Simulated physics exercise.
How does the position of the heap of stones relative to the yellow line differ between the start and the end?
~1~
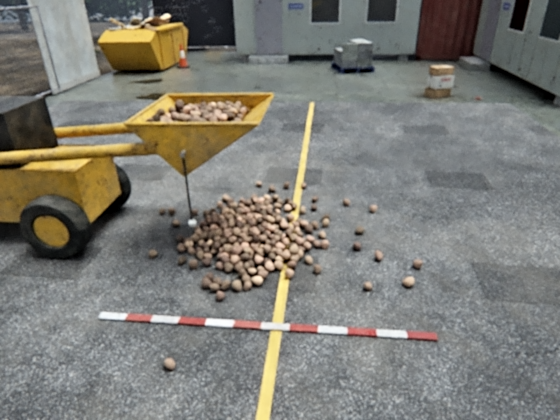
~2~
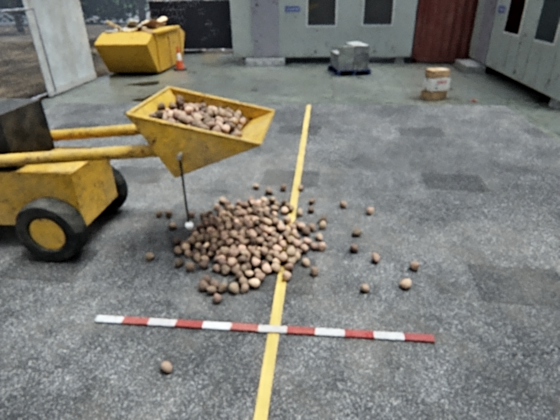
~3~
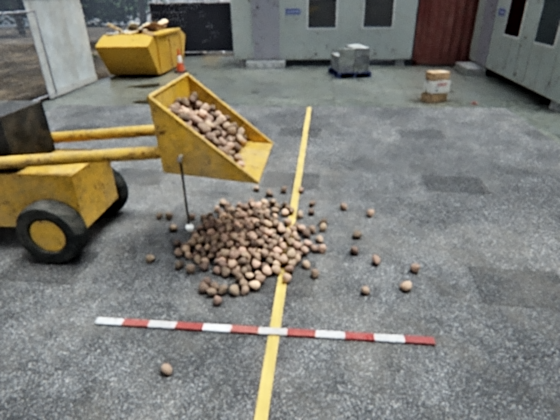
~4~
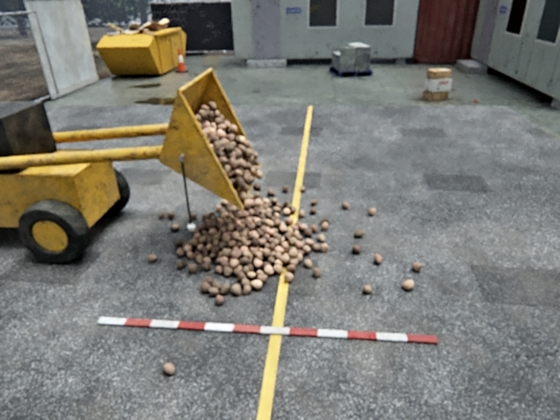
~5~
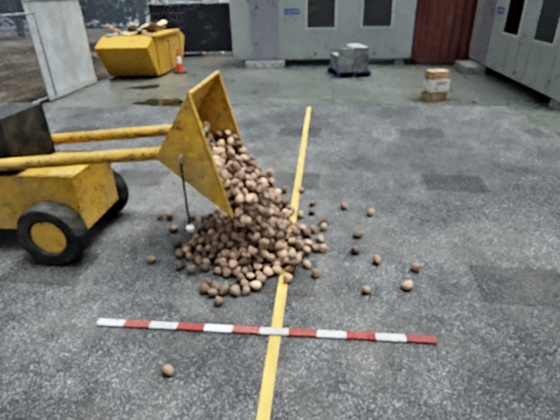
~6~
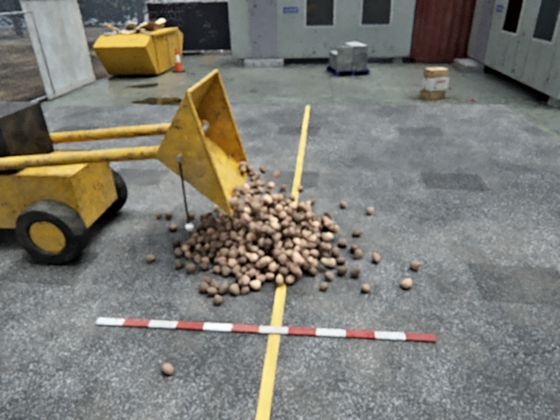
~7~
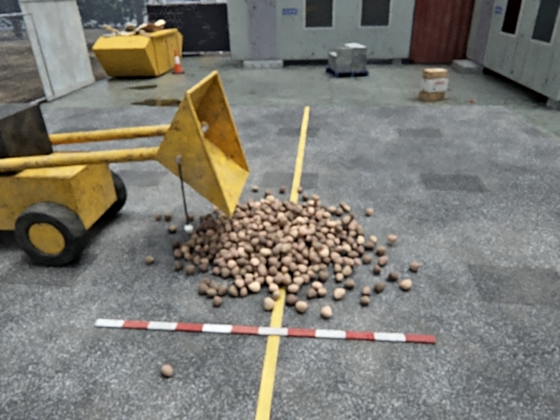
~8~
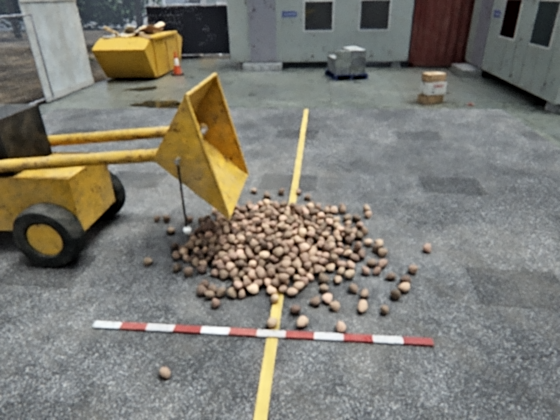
At the start the heap lies mostly to the left of the yellow line, with only some stones past it. At the end the larger heap extends farther right, with many more stones lying across the line.
